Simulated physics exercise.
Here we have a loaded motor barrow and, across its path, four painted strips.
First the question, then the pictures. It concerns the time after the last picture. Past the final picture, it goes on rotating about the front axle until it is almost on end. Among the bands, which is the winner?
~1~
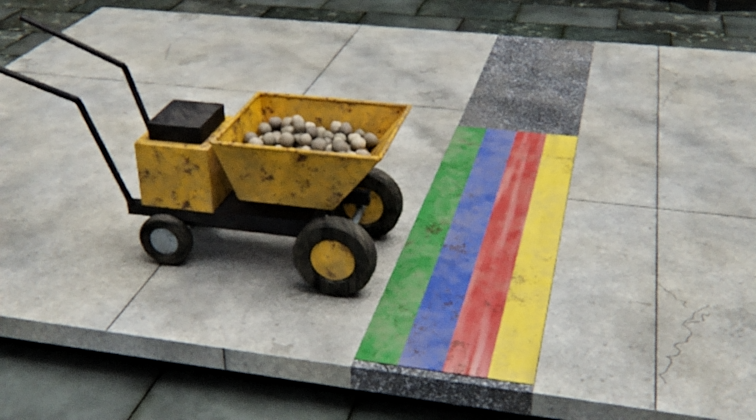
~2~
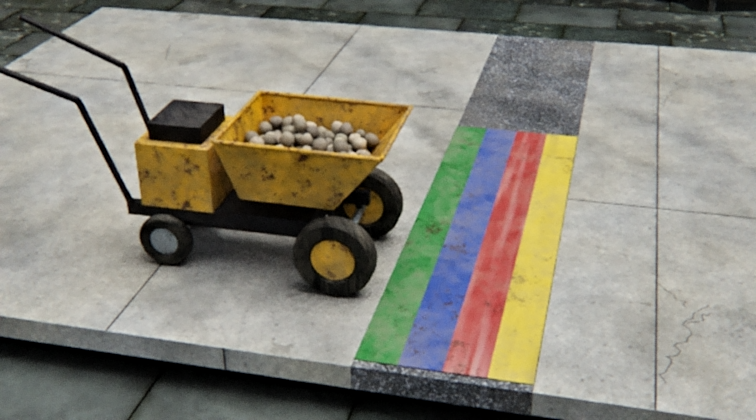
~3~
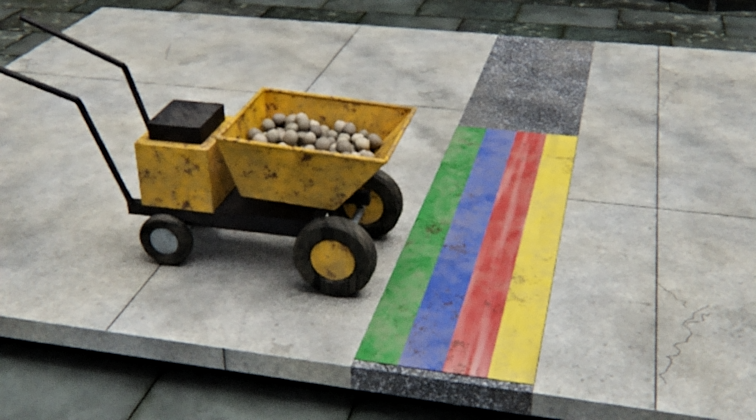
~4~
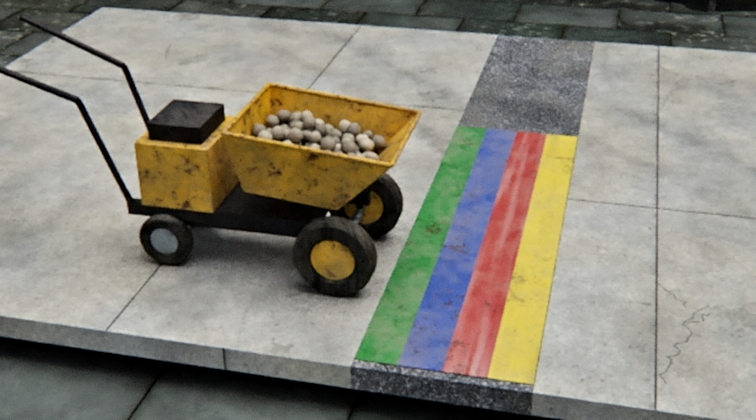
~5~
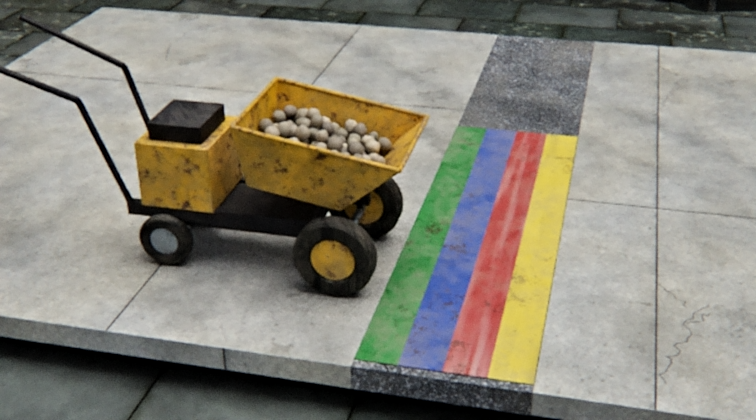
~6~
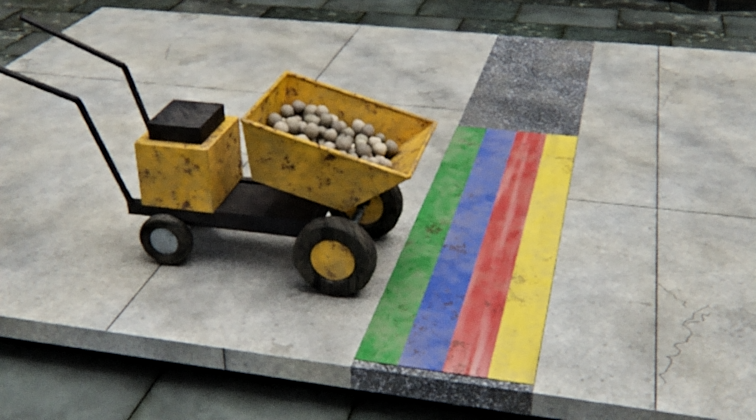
That would be the red band.
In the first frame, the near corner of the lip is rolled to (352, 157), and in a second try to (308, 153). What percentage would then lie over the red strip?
Around 30 % the first time and around 20 % the second.
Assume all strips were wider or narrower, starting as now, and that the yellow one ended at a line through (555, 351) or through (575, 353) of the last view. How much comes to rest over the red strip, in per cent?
40 % and 40 %, near enough.
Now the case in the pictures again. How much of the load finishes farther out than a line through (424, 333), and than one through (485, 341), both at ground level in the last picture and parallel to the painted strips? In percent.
Respectively 80 and 50 percent.
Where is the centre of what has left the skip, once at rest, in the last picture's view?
Close to (518, 276) in the last view.
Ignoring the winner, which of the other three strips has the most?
The runner-up is the strip in yellow.
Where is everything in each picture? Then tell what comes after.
The first frame shows lip of the skip (379, 160), level; top of the load (298, 140), river pebbles; green strip (391, 324); blue strip (433, 330); red strip (475, 336); yellow strip (519, 341).
The second frame shows lip of the skip (381, 160), level; top of the load (299, 140).
The third frame shows lip of the skip (385, 162), tipped barely; top of the load (290, 138).
The fourth frame shows lip of the skip (391, 166), tipped a little; top of the load (295, 136).
The fifth frame shows lip of the skip (399, 171), tipped a little; top of the load (294, 133).
The sixth frame shows lip of the skip (408, 178), tipped clearly; top of the load (302, 129); green strip (391, 324); blue strip (433, 330); red strip (475, 336); yellow strip (519, 341).
Just after the last frame, skip tipped steeply; every one in the skip.
A moment on, skip tipped right over; almost all in the skip; about a tenth over the red strip; just a few over the yellow strip.
Further on, skip tipped right over; roughly a quarter in the skip; just a few over the blue strip; roughly a third over the red strip; roughly a quarter over the yellow strip; about a tenth off the paint.
When it is over, skip tipped right over; roughly a quarter in the skip; not one over the green strip; just a few over the blue strip; roughly a third over the red strip; roughly a quarter over the yellow strip; roughly a quarter off the paint.
